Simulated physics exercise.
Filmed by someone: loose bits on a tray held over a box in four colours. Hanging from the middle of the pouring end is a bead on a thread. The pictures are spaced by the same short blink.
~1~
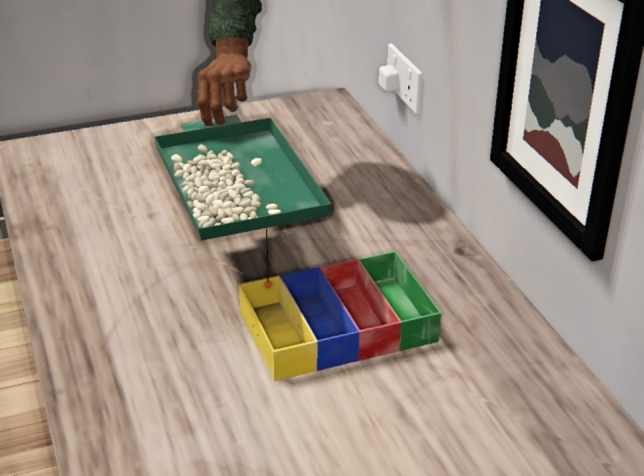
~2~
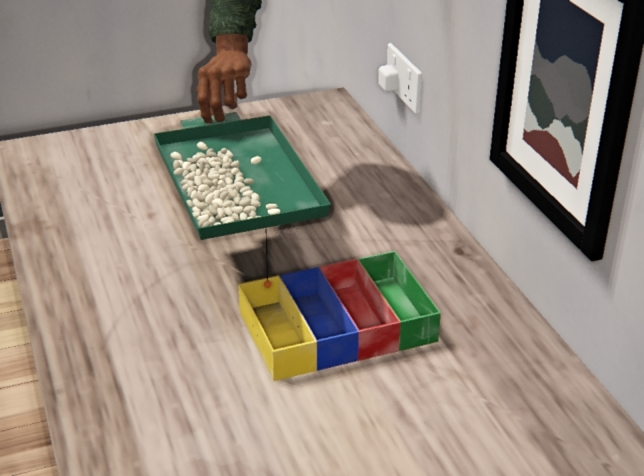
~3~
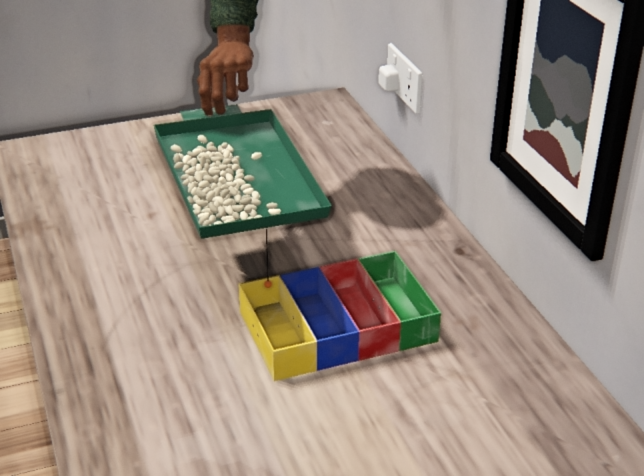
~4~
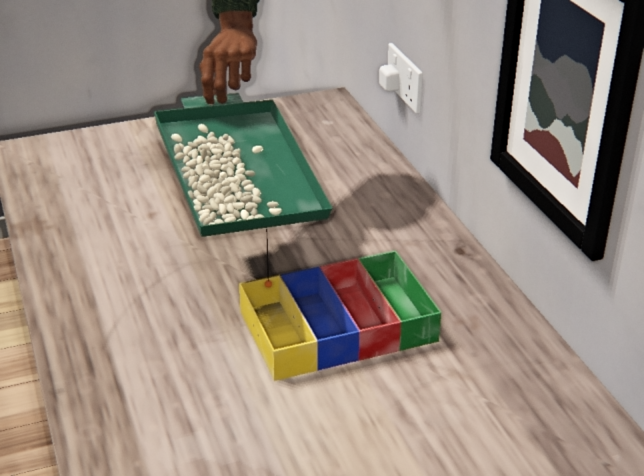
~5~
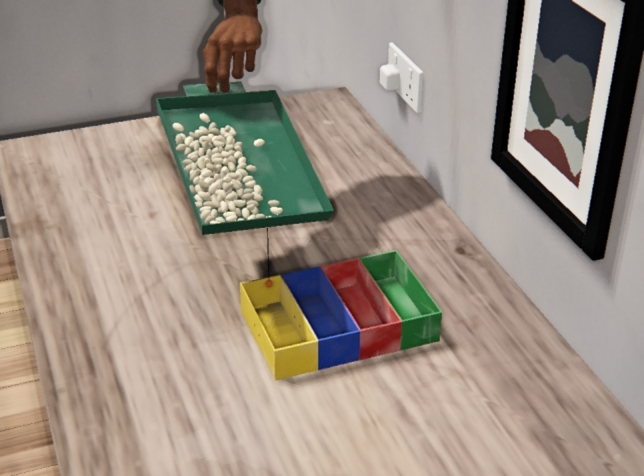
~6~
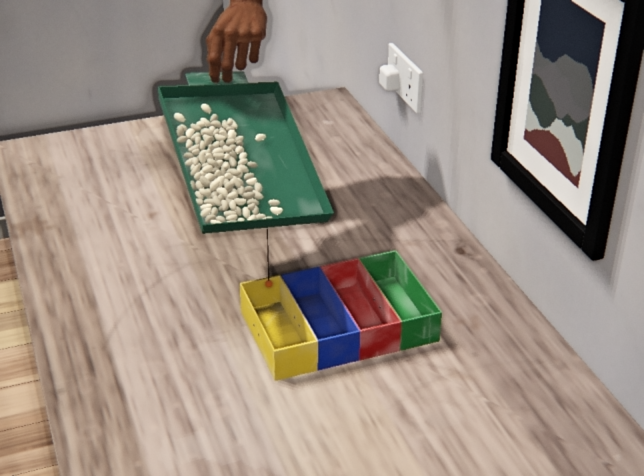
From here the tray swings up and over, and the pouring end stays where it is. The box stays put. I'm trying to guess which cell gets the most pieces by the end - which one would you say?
I would say the blue one.
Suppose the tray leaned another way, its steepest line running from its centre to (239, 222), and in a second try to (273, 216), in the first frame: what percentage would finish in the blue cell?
In order: About 0, then 40 percent.
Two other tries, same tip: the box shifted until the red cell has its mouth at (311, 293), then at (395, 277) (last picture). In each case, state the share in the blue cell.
First placement: Some 20 %; second placement: Some 10 %.
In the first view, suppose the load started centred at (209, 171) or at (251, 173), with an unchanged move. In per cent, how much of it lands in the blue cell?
Close to 50 and close to 50 per cent.
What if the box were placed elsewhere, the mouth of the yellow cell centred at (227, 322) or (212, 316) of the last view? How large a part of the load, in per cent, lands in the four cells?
About 100% and about 90%.
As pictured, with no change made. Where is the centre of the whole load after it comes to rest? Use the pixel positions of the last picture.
Around (320, 331).
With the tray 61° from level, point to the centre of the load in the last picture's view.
Mark it at roughly (274, 195) in the final frame.
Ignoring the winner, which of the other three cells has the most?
That yellow cell.
Shortly afterwards, tray tipped steeply; all but a few on the tray; only a few falling or outside the box.
Next, tray tipped right over; the bulk on the tray; a little in the blue cell; a little in the red cell; a little in the yellow cell; only a few in the green cell; only a few falling or outside the box.
Some moments later, tray tipped past a quarter turn; near half in the blue cell; near a quarter in the yellow cell; a little in the red cell; only a few in the green cell; only a few falling or outside the box.
In the end, tray tipped past a quarter turn; near half in the blue cell; near a quarter in the yellow cell; a little in the red cell; only a few in the green cell; only a few outside the box.
